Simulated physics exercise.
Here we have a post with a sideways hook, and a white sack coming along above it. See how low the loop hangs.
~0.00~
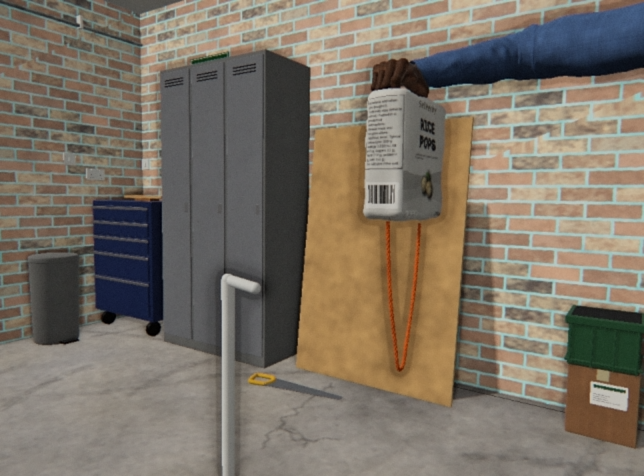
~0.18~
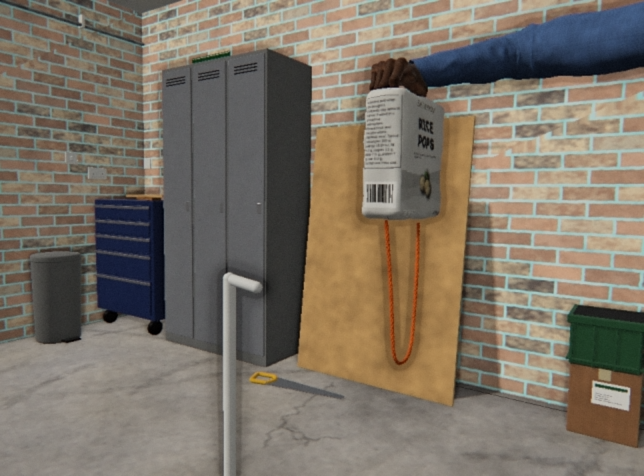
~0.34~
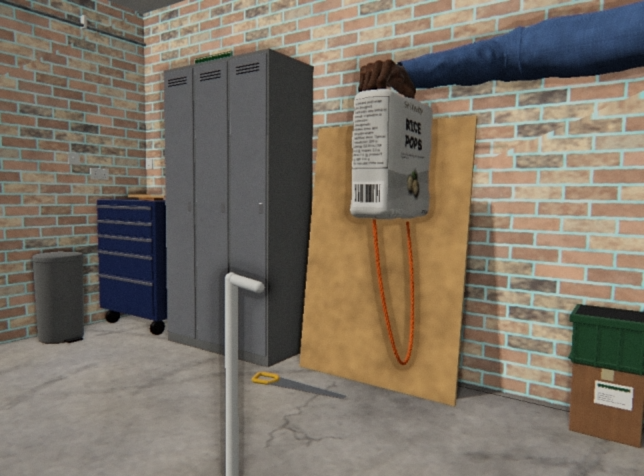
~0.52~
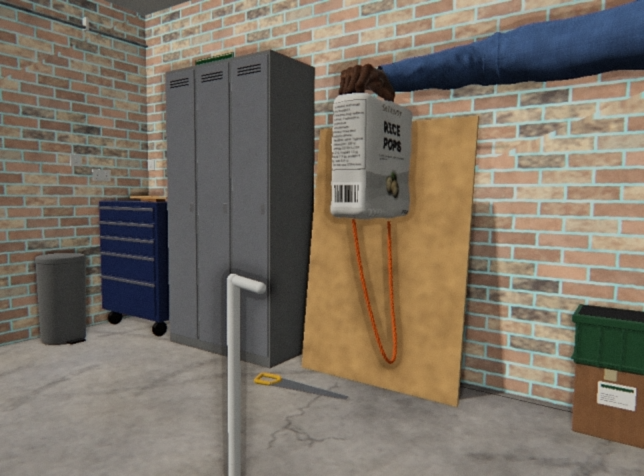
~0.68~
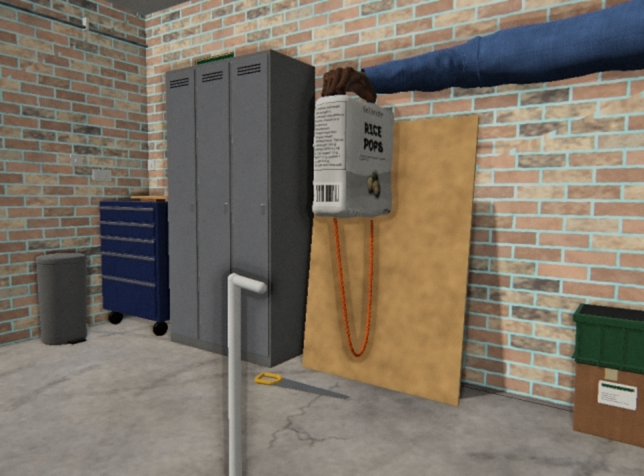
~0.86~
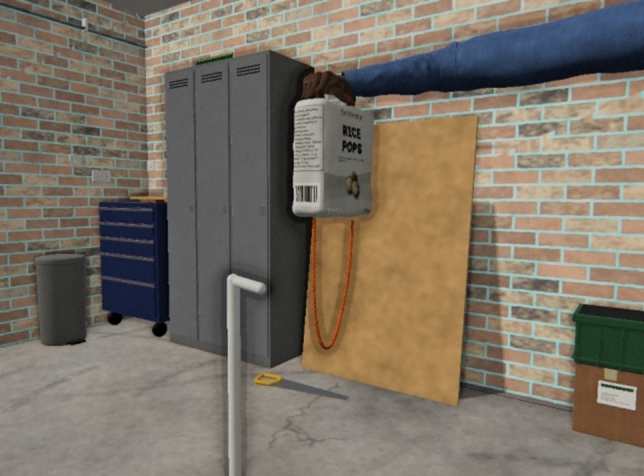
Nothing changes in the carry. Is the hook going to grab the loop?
The white sack is jerked back by its loop.
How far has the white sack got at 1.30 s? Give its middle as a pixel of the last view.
By then it is at (291, 164).
Around 1.30 s, sack nearing the post near (291, 164).
Around 1.86 s, sack over the post near (242, 166).
Around 2.56 s, sack past the post near (191, 168).
Finally, sack past the post near (175, 169); loop tight round the post, hand stopped. The white sack snags on the hook.
